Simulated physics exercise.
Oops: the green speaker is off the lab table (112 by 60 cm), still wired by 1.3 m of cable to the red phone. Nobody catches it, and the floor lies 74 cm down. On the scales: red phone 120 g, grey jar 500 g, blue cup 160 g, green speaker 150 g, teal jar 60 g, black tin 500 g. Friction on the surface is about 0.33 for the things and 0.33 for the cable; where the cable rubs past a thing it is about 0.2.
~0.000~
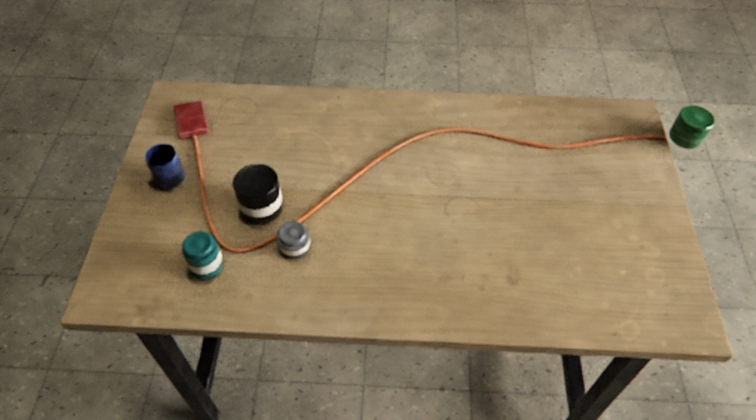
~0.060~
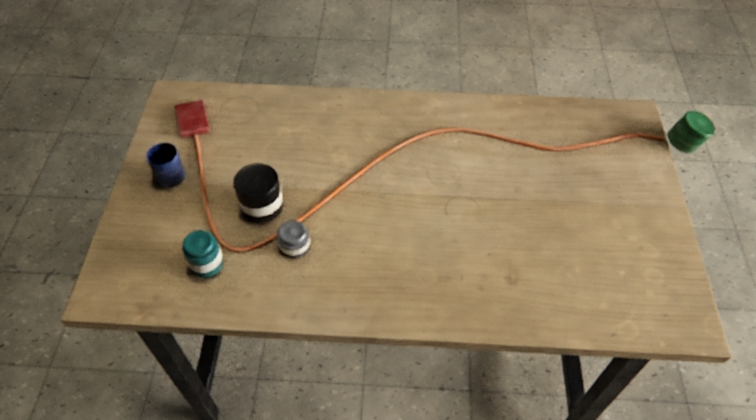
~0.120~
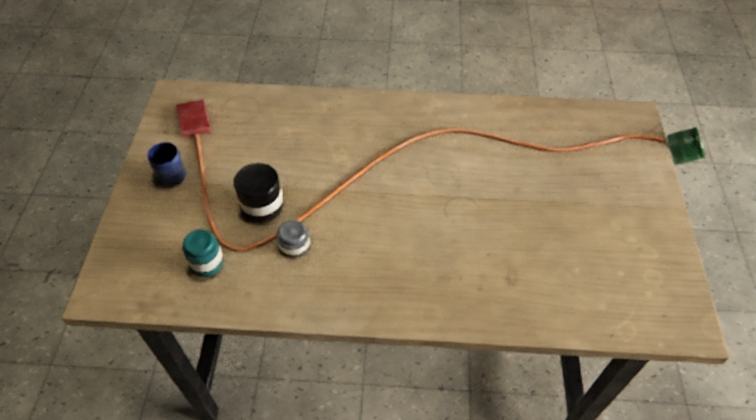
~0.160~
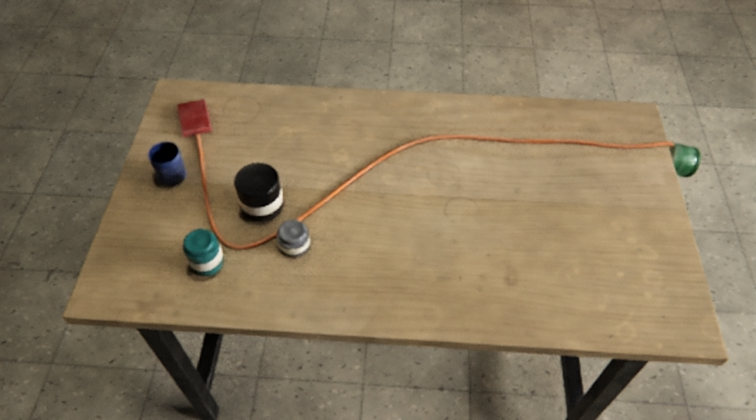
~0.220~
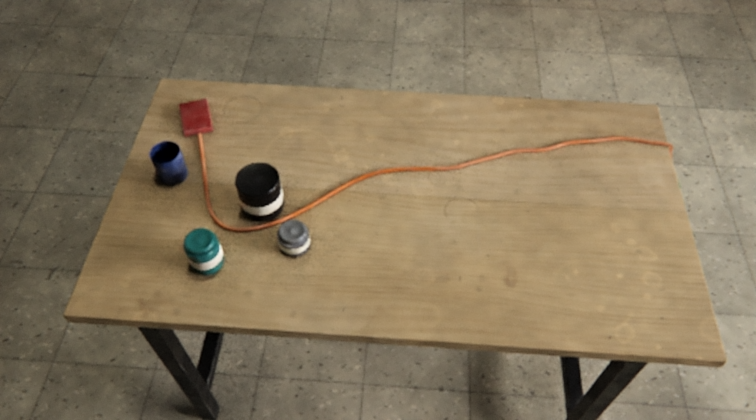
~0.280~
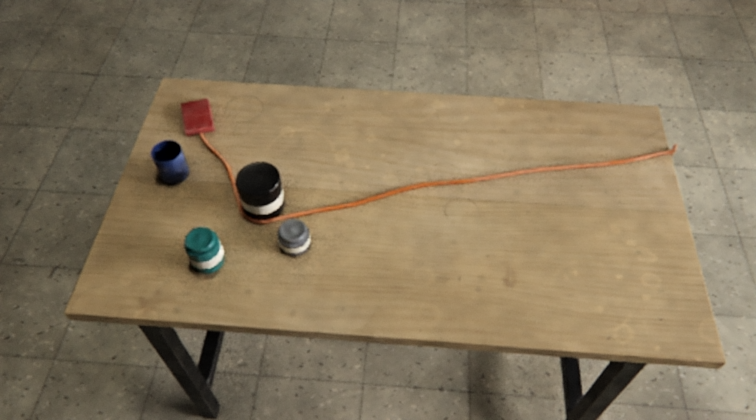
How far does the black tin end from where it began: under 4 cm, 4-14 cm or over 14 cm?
Verdict: The black tin barely shifts.
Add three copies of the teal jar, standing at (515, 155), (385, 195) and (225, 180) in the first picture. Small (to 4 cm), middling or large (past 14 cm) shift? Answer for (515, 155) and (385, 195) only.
In that order: Middling, small.
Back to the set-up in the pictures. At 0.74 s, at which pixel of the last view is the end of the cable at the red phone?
At about (238, 216).
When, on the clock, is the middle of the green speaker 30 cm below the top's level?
That is: 0.48 s.
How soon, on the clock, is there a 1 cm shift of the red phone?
Red phone 0.32 s.
After 0.5 s, the cable's tail end at (237, 170); black tin 1 cm off its start, red phone 13 cm off its start, green speaker over the edge.
After 0.7 s, the cable's tail end at (238, 216); black tin 2 cm off its start, red phone 24 cm off its start, green speaker over the edge.
After 1.0 s, the cable's tail end at (252, 224); black tin 2 cm off its start at (265, 173), red phone 29 cm off its start at (227, 215), green speaker over the edge.
After 1.2 s, the cable's tail end at (266, 228); black tin 2 cm off its start, red phone 31 cm off its start, green speaker over the edge.
After 2.4 s, the cable's tail end at (285, 228); black tin 2 cm off its start at (265, 173), red phone 33 cm off its start at (260, 223), green speaker over the edge.
